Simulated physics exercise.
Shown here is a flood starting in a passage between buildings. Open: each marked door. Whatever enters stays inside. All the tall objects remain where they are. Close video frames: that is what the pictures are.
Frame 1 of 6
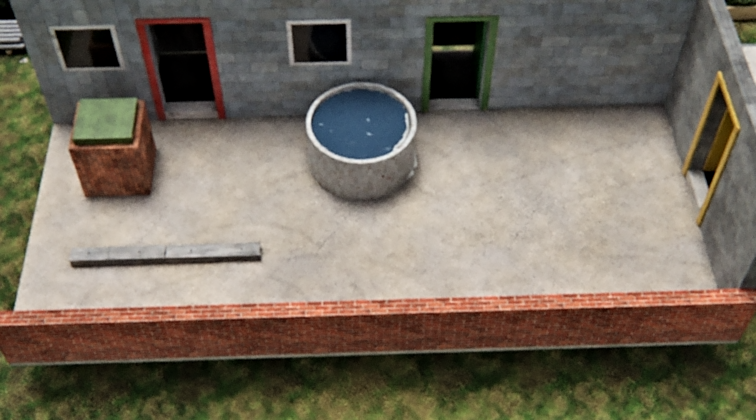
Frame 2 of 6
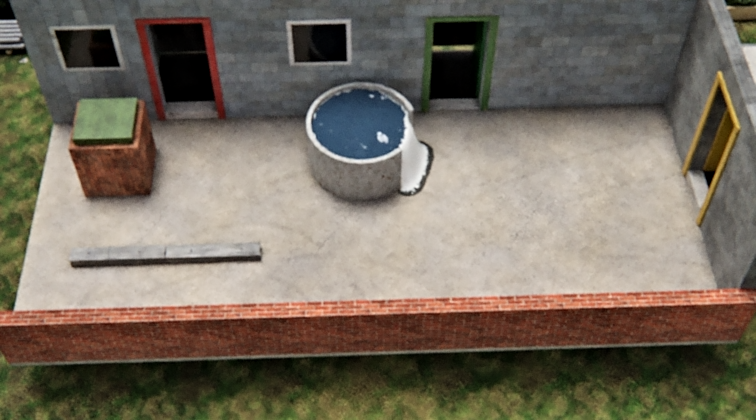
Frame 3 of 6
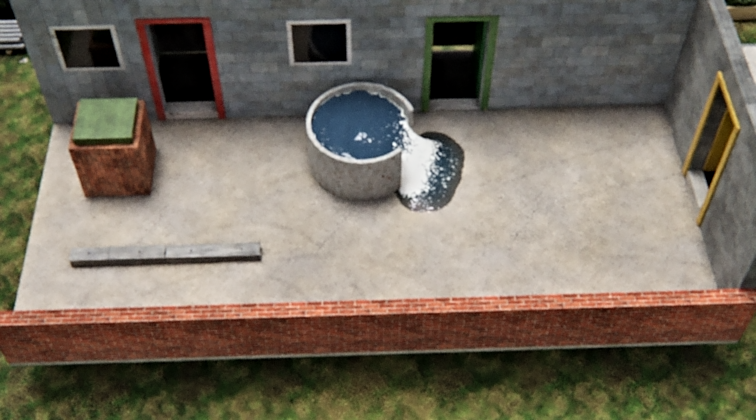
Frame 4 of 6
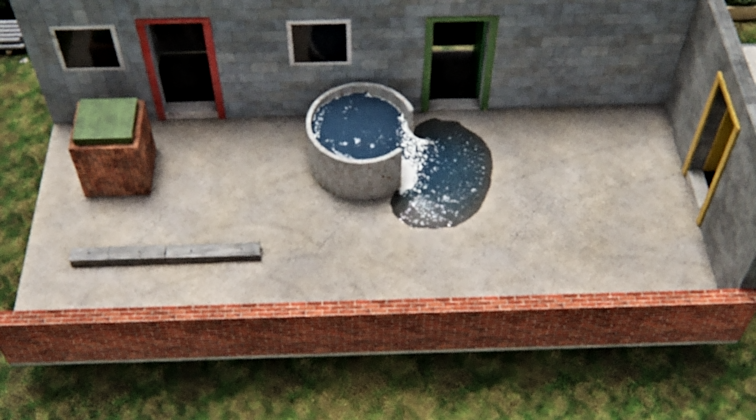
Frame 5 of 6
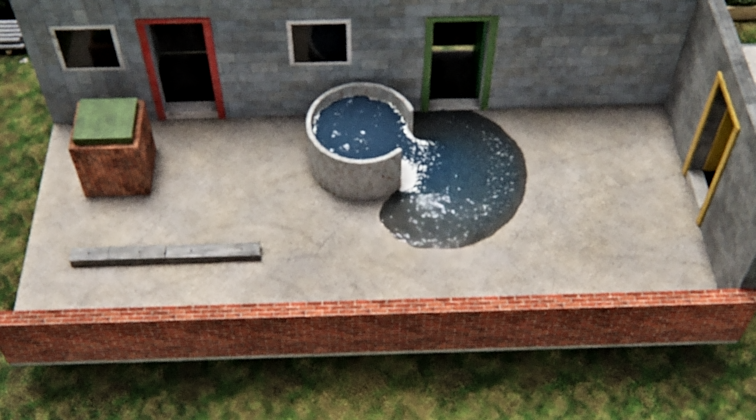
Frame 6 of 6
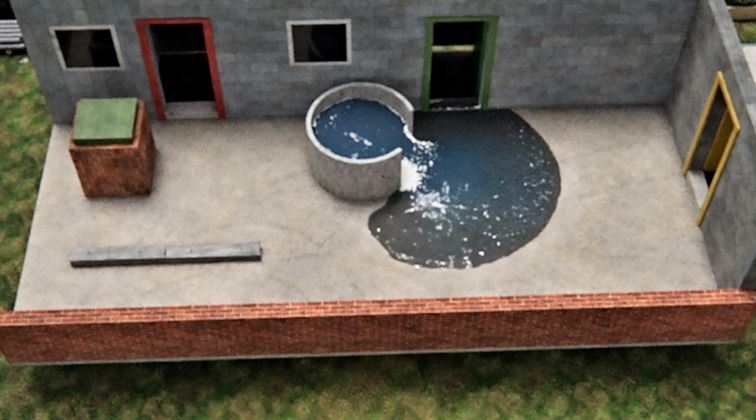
The clip opens on a round tank of blue water, whole and still, in a walled concrete yard with red, green and yellow doorframes. Water then breaks out through a gap in its right side, splashes onto the floor, and spreads rightward and toward the brick wall in a wide, dark pool.
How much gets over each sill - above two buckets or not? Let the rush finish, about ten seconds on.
At the yellow door, not above two buckets. At the green door, above two buckets. At the red door, not above two buckets.
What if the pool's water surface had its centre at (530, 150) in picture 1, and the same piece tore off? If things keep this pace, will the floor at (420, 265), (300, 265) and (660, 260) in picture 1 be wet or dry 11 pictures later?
I'd say still dry for the first, still dry for the second and swamped for the third.
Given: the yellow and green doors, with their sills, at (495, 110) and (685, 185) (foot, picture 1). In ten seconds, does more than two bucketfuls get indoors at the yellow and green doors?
Result, per door: Yellow remains within bounds; green overshoots the mark.
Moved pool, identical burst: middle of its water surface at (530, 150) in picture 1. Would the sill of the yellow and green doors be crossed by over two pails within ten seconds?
The yellow door exceeds the limit, and the green door falls short.
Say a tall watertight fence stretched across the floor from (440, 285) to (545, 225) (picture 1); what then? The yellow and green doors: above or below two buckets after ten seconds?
Yellow: Overshoots; green: Overshoots.
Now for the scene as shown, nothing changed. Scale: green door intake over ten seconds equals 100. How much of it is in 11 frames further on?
That comes out to 40 per cent by my count.
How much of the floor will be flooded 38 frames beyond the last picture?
Estimated share: Around 50 %.
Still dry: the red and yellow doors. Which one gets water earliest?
It's the yellow-painted one.
A moment on, water covers 40 % of the floor; the yellow door wet at the sill, nothing in, the green door under two buckets in, the red door not reached.
Next, water covers 45 % of the floor; the yellow door wet at the sill, nothing in, the green door under two buckets in, the red door not reached.
Then, water covers 45 % of the floor; the yellow door under two buckets in, the green door over two buckets in, the red door not reached.
Later, water covers 50 % of the floor; the yellow door under two buckets in, the green door over two buckets in, the red door not reached.
In the end, water covers 85 % of the floor; the yellow door under two buckets in, the green door over two buckets in, the red door not reached.
